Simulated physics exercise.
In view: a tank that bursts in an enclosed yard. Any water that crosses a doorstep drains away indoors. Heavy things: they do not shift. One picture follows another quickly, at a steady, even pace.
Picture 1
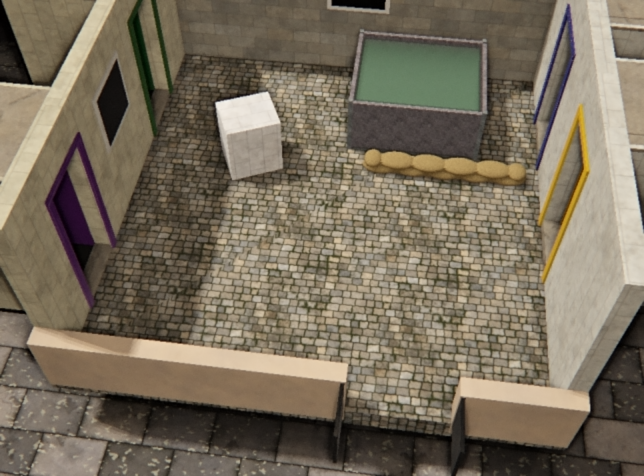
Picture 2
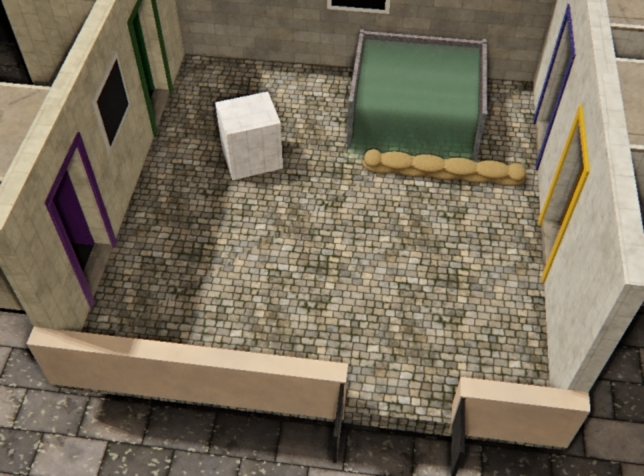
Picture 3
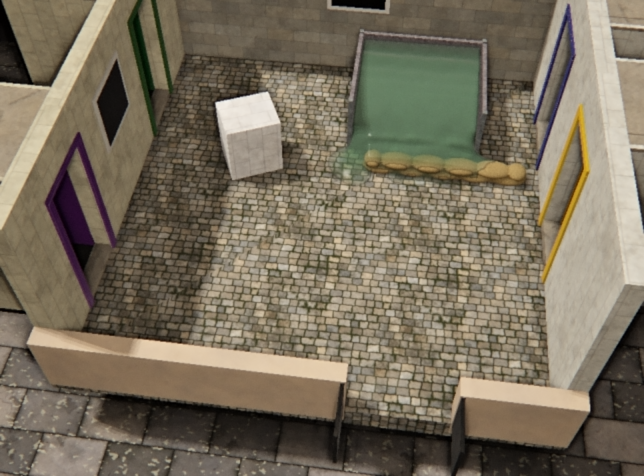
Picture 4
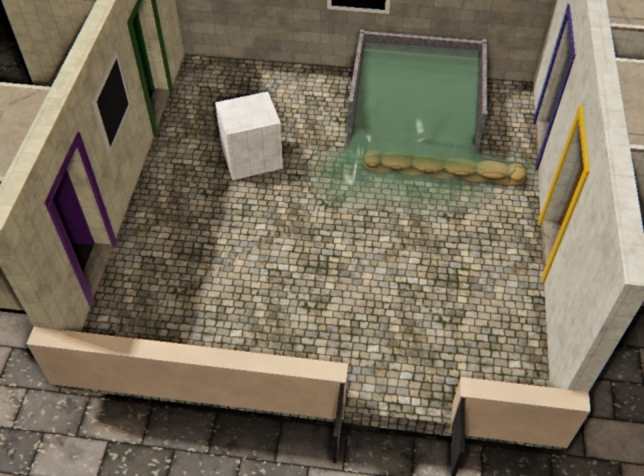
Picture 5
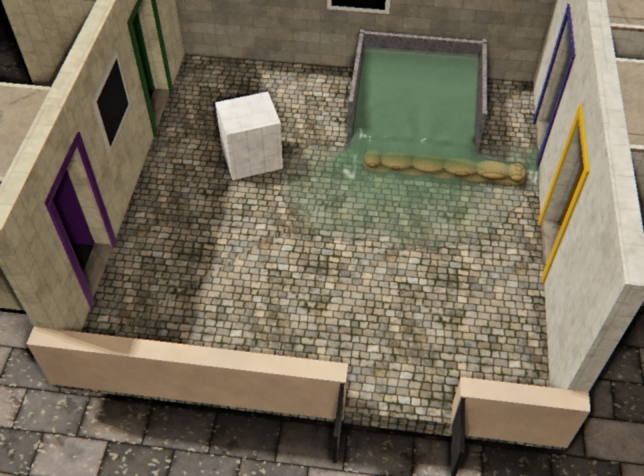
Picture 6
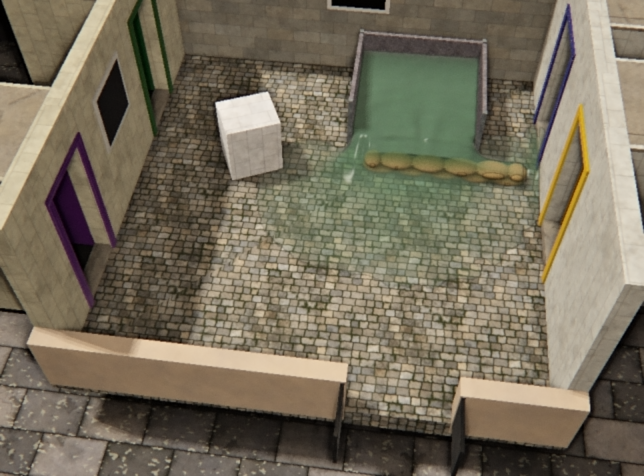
At the start, a stone tank of green water stands full and still in a walled cobbled yard, behind a row of tan sacks and near a pale block. Its front opens and water pours out, passing the sacks' left end, then spreads in a thin green sheet across the cobbles toward the viewer and the block.
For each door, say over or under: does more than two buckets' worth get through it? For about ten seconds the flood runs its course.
Green door: Under, blue door: Over, yellow door: Under, purple door: Over.
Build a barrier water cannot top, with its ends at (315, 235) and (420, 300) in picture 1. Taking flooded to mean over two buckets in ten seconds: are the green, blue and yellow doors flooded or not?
The green door falls short, the blue door tops the limit and the yellow door falls short.
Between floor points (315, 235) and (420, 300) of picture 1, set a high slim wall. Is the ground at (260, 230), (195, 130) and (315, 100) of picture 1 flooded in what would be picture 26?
Log, spots one to three: Swamped; spared; spared.
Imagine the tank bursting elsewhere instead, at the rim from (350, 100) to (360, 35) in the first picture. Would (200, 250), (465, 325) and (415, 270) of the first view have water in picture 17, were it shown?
In turn: Under water, not flooded, free of water.
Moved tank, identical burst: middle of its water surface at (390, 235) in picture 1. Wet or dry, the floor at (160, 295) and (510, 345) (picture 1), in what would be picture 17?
Submerged, then submerged.
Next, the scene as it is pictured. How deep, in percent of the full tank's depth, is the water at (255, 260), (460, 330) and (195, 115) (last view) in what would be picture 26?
About 2, 6 and 0 per cent.
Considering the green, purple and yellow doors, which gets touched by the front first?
First comes the one in yellow.
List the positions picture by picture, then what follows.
The water tank at (420, 75) is whole and still, in the first frame.
The front is at (346, 150), out from the gap at (413, 135), in the second frame.
The front is at (504, 170), out from the gap at (413, 138), in the third frame.
Water pours out at (413, 140) and has run to (536, 176), in the fourth frame.
Water pours out at (413, 140) and has run to (292, 204), in the fifth frame.
The front is at (299, 254), out from the gap at (413, 140), in the sixth frame.
A moment on, water covers 60 % of the floor; the green door not reached, the blue door under two buckets in, the yellow door wet at the sill, nothing in, the purple door not reached.
Next, water covers 75 % of the floor; the green door not reached, the blue door over two buckets in, the yellow door wet at the sill, nothing in, the purple door wet at the sill, nothing in.
Then, water covers 70 % of the floor; the green door not reached, the blue door over two buckets in, the yellow door wet at the sill, nothing in, the purple door under two buckets in.
Later, water covers 85 % of the floor; the green door wet at the sill, nothing in, the blue door over two buckets in, the yellow door wet at the sill, nothing in, the purple door over two buckets in.
In the end, water covers 90 % of the floor; the green door wet at the sill, nothing in, the blue door over two buckets in, the yellow door wet at the sill, nothing in, the purple door over two buckets in.
